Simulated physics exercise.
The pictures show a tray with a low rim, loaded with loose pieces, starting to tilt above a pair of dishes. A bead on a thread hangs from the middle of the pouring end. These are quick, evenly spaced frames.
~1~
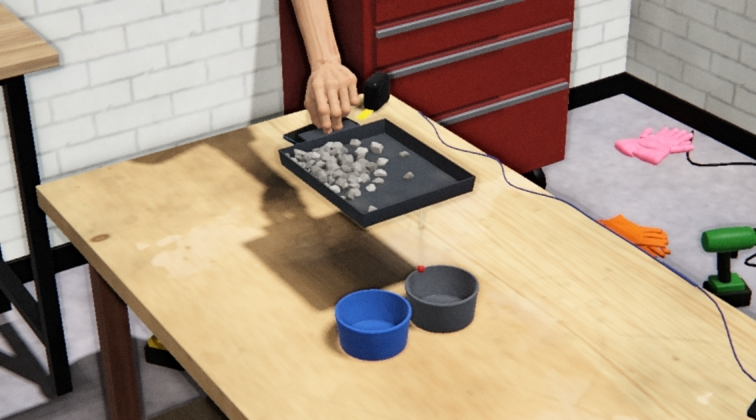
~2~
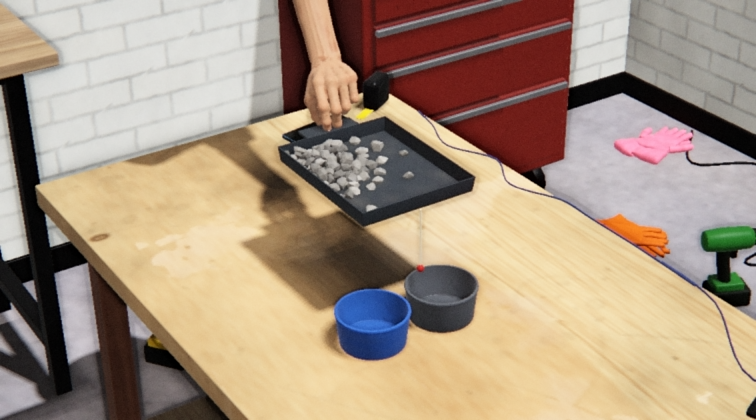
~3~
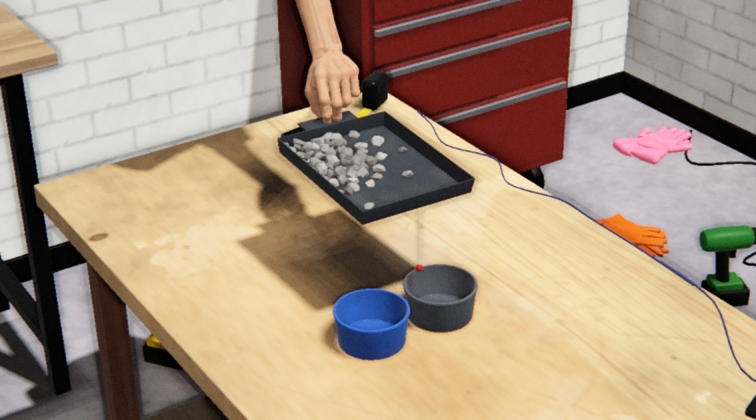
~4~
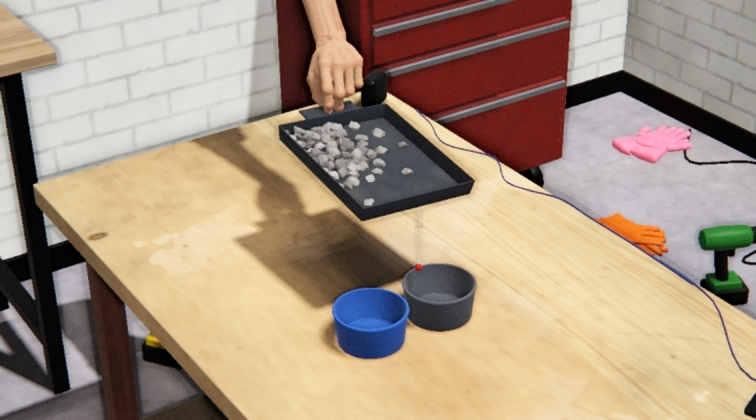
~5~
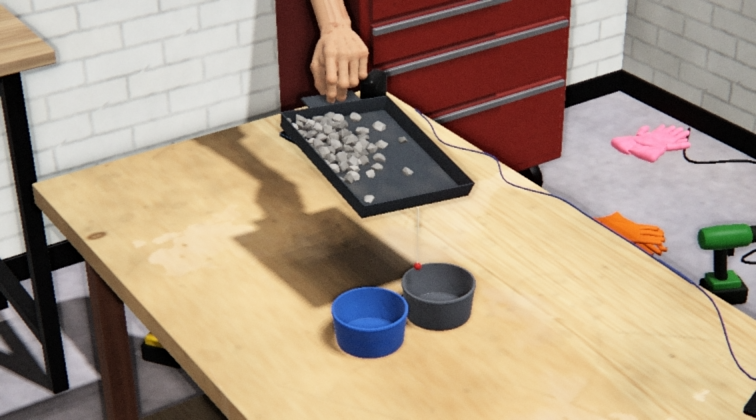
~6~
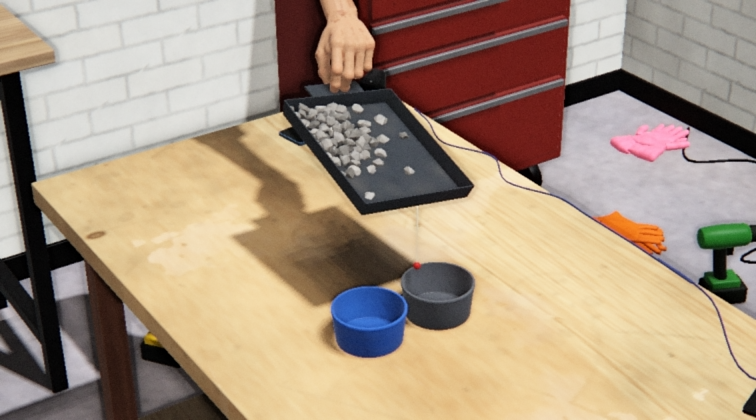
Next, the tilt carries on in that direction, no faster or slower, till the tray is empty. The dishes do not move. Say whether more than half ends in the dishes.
In the dishes lies under half of it.
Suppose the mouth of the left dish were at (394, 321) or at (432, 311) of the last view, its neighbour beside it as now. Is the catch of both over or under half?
First not half, then less than half.
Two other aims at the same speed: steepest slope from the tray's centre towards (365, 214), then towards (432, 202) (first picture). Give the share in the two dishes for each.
The first gives 60 %, the second 50 %.
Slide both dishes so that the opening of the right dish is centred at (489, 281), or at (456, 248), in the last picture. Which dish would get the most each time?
In turn: The right-hand dish; the right one.
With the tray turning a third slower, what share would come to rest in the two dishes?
Roughly 30 in a hundred.
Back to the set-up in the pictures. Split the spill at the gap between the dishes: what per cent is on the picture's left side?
Close to 0 per cent.
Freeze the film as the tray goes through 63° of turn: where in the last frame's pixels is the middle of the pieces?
Roughly at (446, 182).
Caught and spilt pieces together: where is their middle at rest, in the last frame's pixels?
Around (494, 290).
Shortly afterwards, tray tipped steeply; all but a few on the tray; only a few in the right dish; a little in the air.
Next, tray tipped past a quarter turn; near a third on the tray; a little in the right dish; near half outside both; a little in the air.
Some moments later, tray tipped past a quarter turn; a little in the right dish; the bulk outside both.
In the end, tray tipped past a quarter turn; none at all in the left dish; a little in the right dish; the bulk outside both.
